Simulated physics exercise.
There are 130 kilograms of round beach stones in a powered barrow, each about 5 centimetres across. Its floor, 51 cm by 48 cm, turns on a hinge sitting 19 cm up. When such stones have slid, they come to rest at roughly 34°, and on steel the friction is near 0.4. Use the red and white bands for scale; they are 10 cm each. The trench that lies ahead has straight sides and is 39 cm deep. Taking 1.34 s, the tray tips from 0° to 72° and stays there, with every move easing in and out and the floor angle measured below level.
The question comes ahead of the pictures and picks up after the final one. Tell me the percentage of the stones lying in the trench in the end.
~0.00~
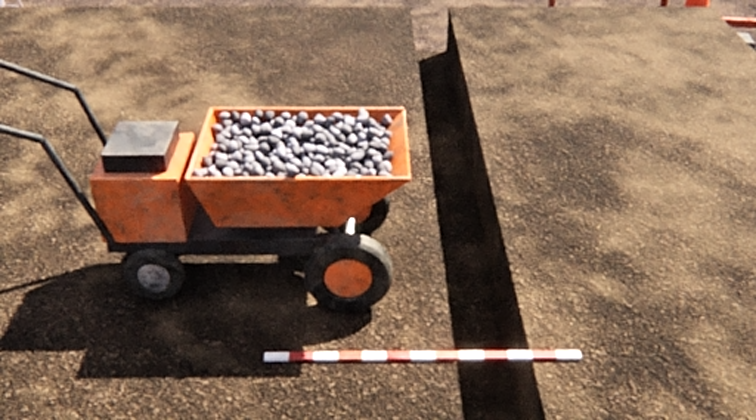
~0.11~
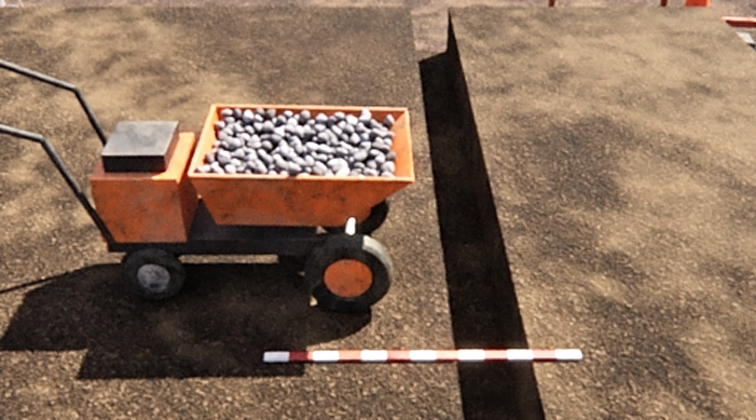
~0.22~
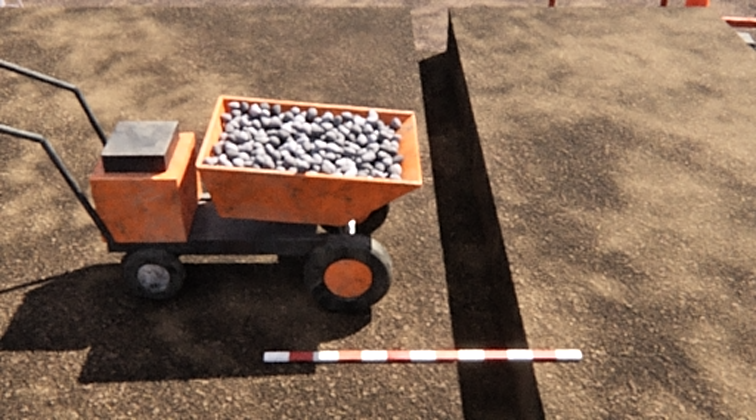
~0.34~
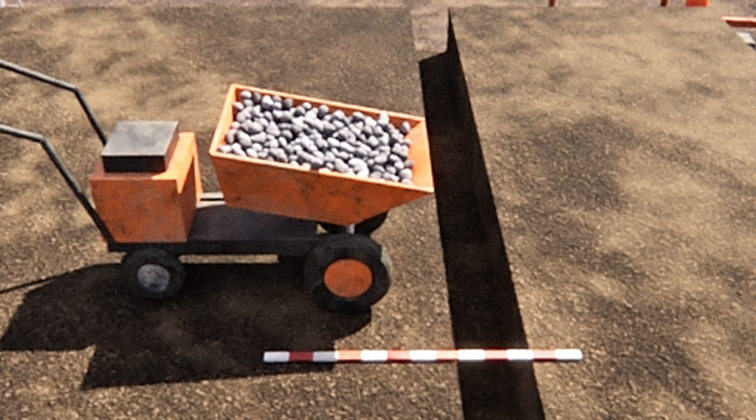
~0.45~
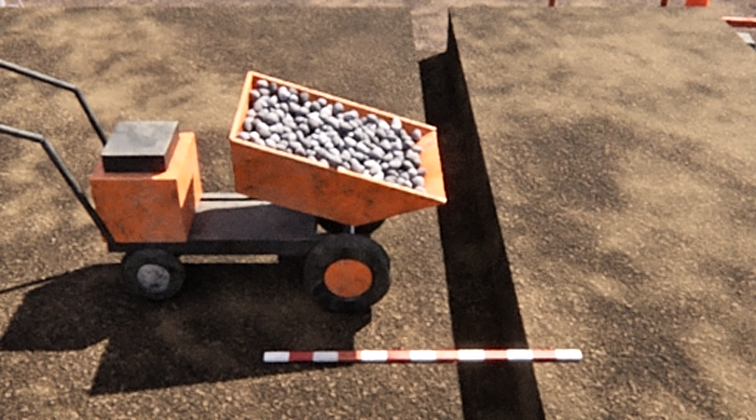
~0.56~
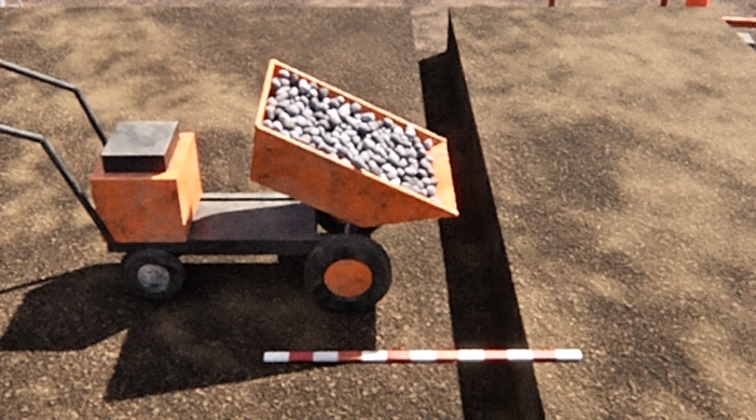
Close to 63 %.
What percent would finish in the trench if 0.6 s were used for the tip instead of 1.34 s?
That works out at about 55 in a hundred.
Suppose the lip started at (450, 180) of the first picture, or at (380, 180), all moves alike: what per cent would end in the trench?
Around 20% for the first place and 95% for the second.
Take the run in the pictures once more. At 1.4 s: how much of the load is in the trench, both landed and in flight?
At that moment: Approx. 45 %.
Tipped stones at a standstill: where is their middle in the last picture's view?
I'd point somewhere around (494, 314).
After 1.0 s the floor is at 61°; 97 % in the tray, 3 % in the trench; the foremost stones are at (493, 248).
After 1.4 s the floor is at 72°; 24 % in the tray, 45 % in the trench, 31 % past the trench; the foremost stones are at (623, 268).
After 1.8 s the floor is at 72°; 2 % in the tray, 60 % in the trench, 38 % past the trench; the foremost stones are at (717, 264).
After 3.7 s the floor is at 72°; 0 % in the tray, 63 % in the trench, 37 % past the trench; the foremost stones are past the picture's edge.
